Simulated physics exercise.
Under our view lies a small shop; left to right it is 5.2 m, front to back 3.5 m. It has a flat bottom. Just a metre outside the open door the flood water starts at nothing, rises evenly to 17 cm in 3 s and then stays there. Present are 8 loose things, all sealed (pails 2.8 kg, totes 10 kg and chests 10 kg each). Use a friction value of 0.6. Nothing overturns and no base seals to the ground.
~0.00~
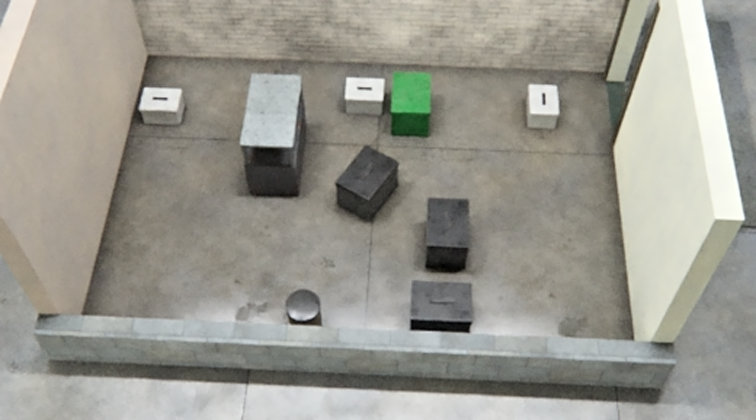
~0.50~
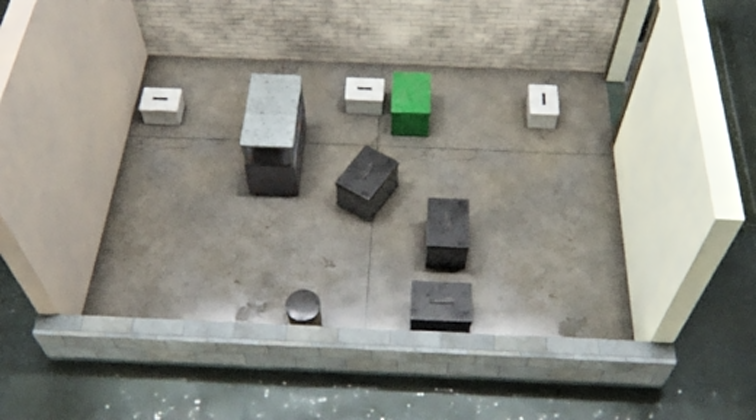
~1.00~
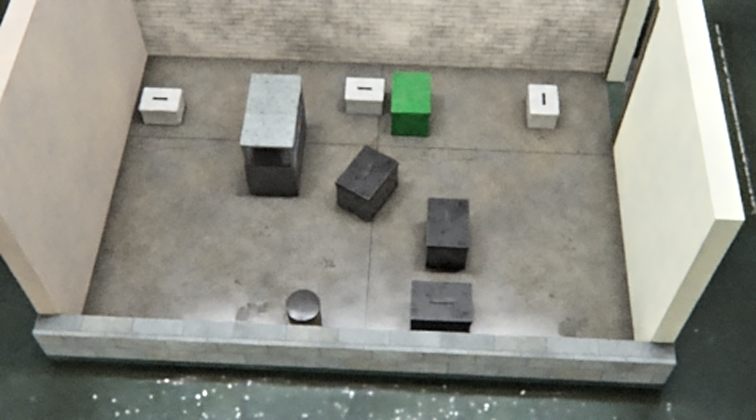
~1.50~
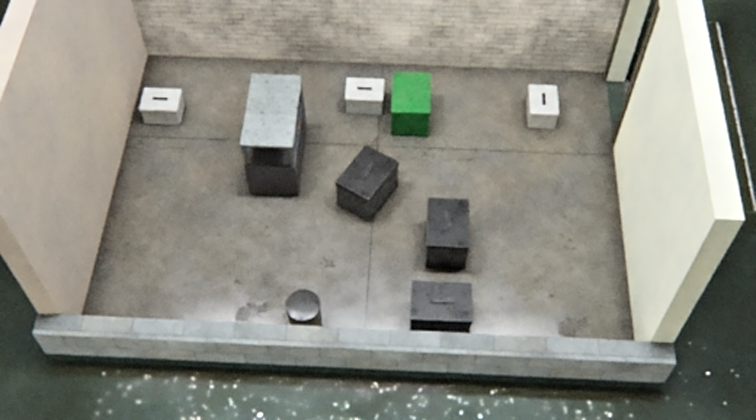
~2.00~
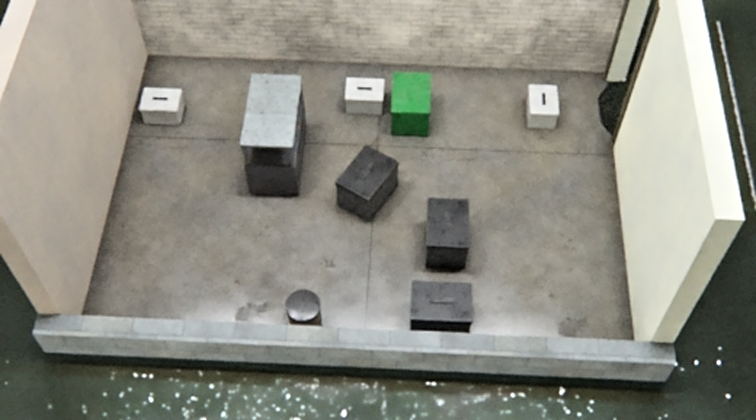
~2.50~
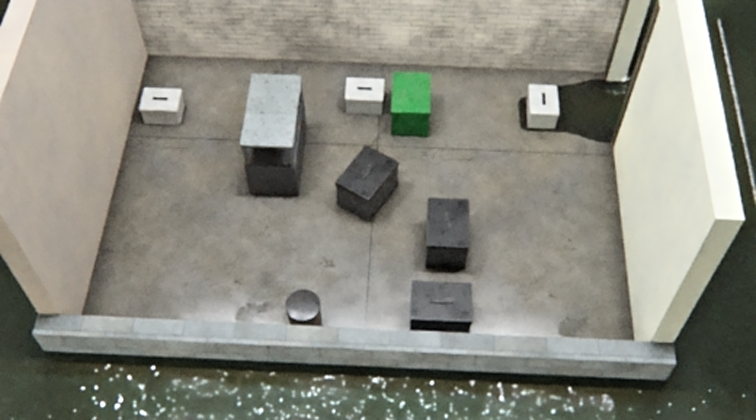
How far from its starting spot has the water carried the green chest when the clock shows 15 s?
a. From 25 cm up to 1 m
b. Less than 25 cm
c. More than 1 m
Answer: C.
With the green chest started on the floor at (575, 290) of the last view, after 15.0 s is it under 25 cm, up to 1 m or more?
Answer: It scarcely moves.
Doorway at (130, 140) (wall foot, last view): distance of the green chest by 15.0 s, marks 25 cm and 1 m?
Then the green chest barely shifts.
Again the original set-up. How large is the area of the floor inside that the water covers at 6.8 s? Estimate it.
That flooded area is roughly 11.5 m2.
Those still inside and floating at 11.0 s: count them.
Count: 1.
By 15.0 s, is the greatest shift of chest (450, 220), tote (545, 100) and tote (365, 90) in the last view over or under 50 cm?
In turn: Within, beyond, within.
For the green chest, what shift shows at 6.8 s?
I'd put it at around 10 cm.
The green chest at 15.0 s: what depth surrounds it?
Close to 7 centimetres.
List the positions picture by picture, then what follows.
In the first frame, the green chest at (411, 92) rests on the ground; 0.0 m2 under water; 0 of 8 have shifted.
In the second frame, the green chest at (411, 92), on the bottom; 0.0 m2 under water; 0 of 8 have shifted.
In the third frame, the green chest at (411, 92) rests on the ground; 0.0 m2 under water; 0 of 8 have shifted.
In the fourth frame, the green chest at (411, 92) rests on the ground; 0.0 m2 under water; 0 of 8 have shifted.
In the fifth frame, the green chest at (411, 92) rests on the ground; 0.0 m2 under water; 0 of 8 have shifted.
In the sixth frame, the green chest at (411, 92) rests on the ground; water covers 0.4 m2; 0 of 8 have shifted.
After 3.5 s the green chest is near (411, 92), 0.0 m from its start, aground; 0 afloat.
After 6.8 s the green chest is near (402, 96), 0.1 m from its start, aground; 0 afloat.
After 11.0 s the green chest is near (319, 150), 1.2 m from its start, afloat; 1 afloat.
After 15.0 s the green chest is near (280, 227), 2.1 m from its start, afloat; 5 afloat.
